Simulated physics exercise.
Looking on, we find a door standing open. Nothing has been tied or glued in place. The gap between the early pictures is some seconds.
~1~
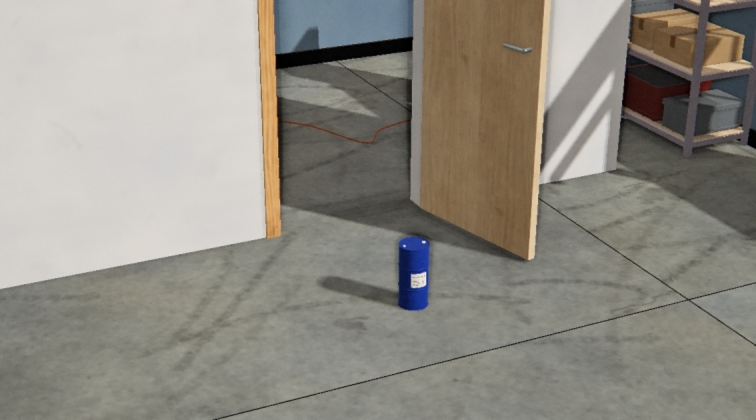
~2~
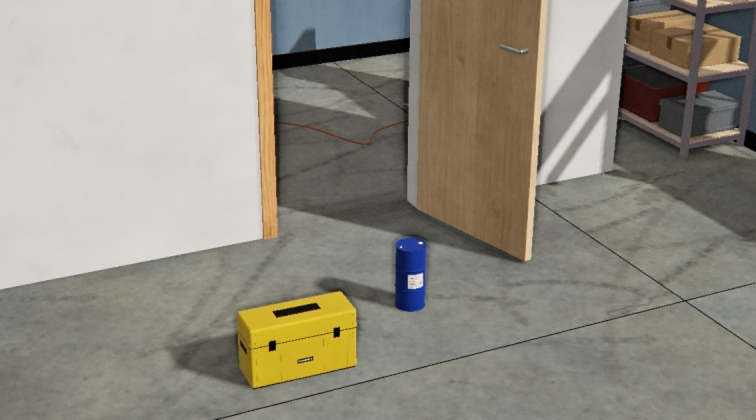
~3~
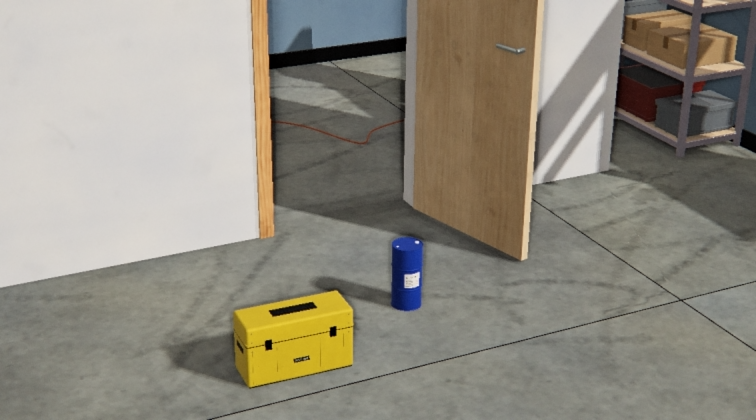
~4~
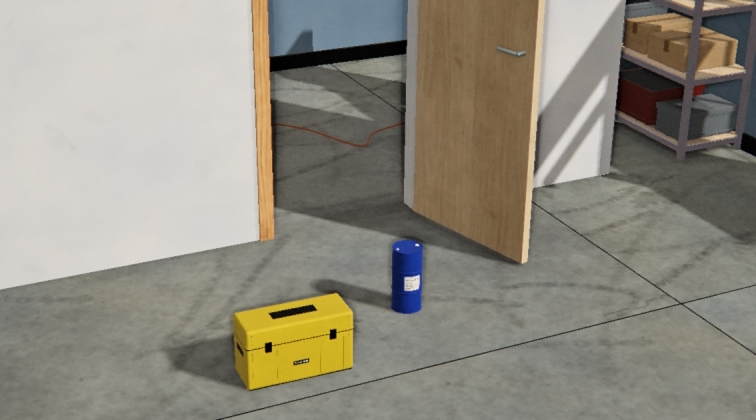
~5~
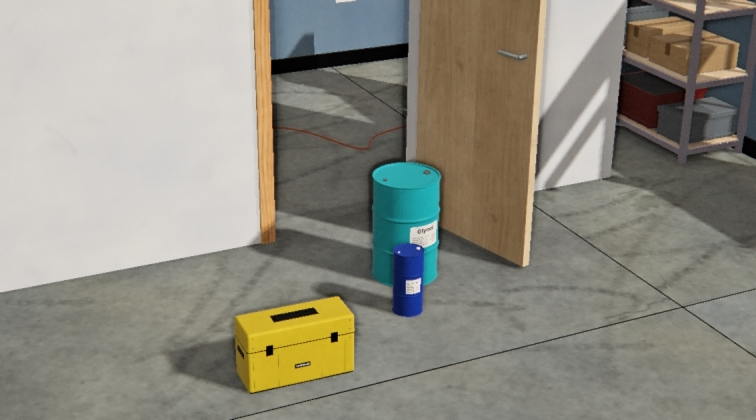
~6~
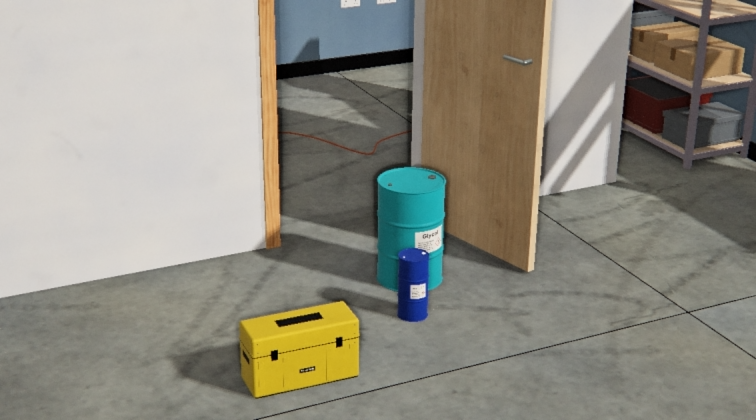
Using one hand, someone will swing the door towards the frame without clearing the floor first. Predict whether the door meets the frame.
My guess is the door will end up still ajar.
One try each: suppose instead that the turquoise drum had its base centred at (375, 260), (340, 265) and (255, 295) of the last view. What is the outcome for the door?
Try one: The door gets held up; try two: It gets held up; try three: It swings to.
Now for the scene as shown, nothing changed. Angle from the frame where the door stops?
Near 70° open.
Then, 0.40 s later than the last frame, door at 94°.
Then, 0.60 s later than the last frame, door at 83°.
Then, 0.80 s later than the last frame, door at 72°.
When it is over, door at 71°; all 3 as before. End places, in pixels of the last picture, turquoise drum near (405, 230).
